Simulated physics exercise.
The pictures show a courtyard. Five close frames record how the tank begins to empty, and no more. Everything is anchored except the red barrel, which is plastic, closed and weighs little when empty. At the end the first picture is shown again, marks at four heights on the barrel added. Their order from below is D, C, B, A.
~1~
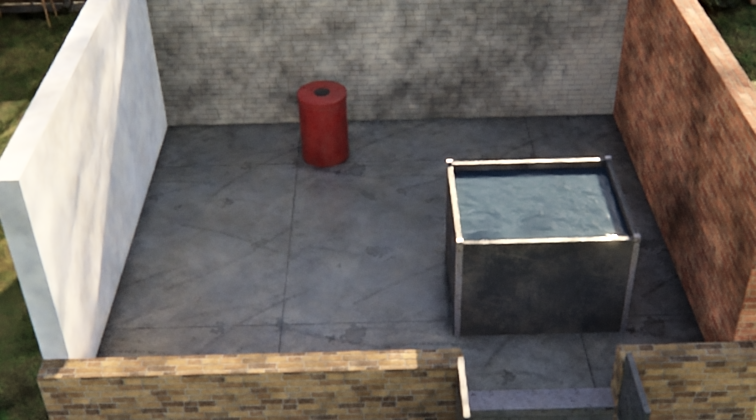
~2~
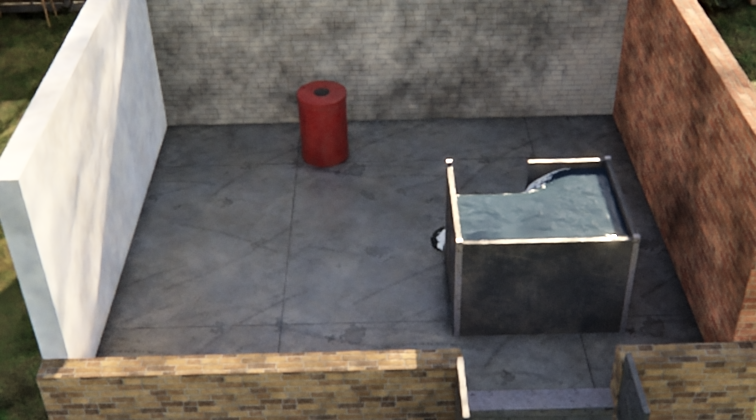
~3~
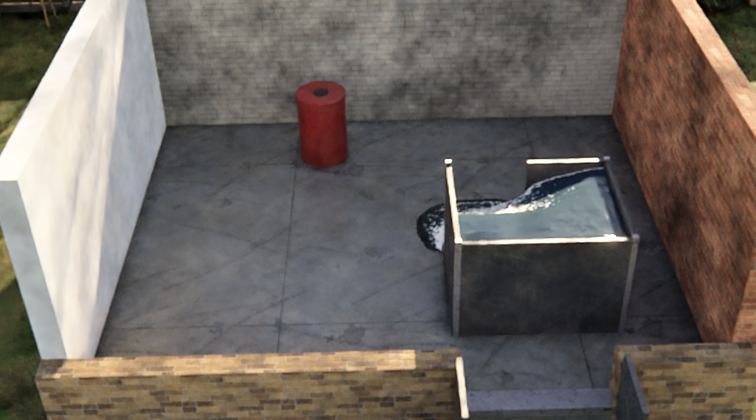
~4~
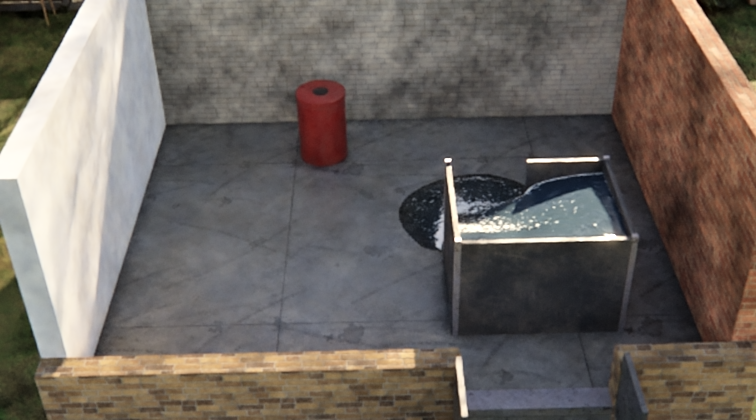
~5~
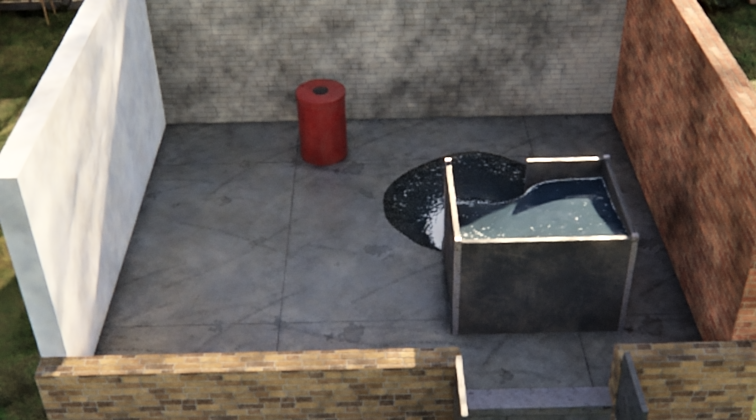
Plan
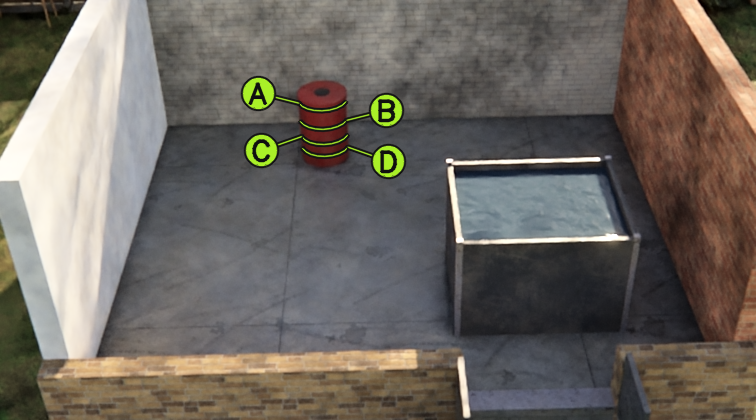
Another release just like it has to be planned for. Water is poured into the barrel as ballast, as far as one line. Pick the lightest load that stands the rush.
Go for C.
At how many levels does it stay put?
Three of the four.
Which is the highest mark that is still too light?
Mark D.
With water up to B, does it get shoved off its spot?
No, not at all.
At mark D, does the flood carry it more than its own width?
Yes, it does.
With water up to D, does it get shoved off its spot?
Yes, it does.
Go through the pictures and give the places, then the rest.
In the first picture, lid of the red barrel at (322, 93); tank full, its middle at (537, 205); open gate at (539, 351).
In the second picture, water covers 2 % of the ground, mostly out of sight from here.
In the third picture, 4 % of the ground wet, in view closest to the barrel at (425, 222).
In the fourth picture, 7 % of the ground wet, in view closest to the barrel at (422, 192).
In the fifth picture, lid of the red barrel at (320, 91); 11 % of the ground wet, in view closest to the barrel at (410, 174).
On the marked copy, A at (321, 110); B at (323, 129); C at (324, 144); D at (324, 156); from the bottom up D, C, B, A.
Choosing A, it does not move.
Choosing B, it does not move.
Choosing C, it shifts by a finger or two and stays.
Choosing D, it is pushed about 3 times its own width away.
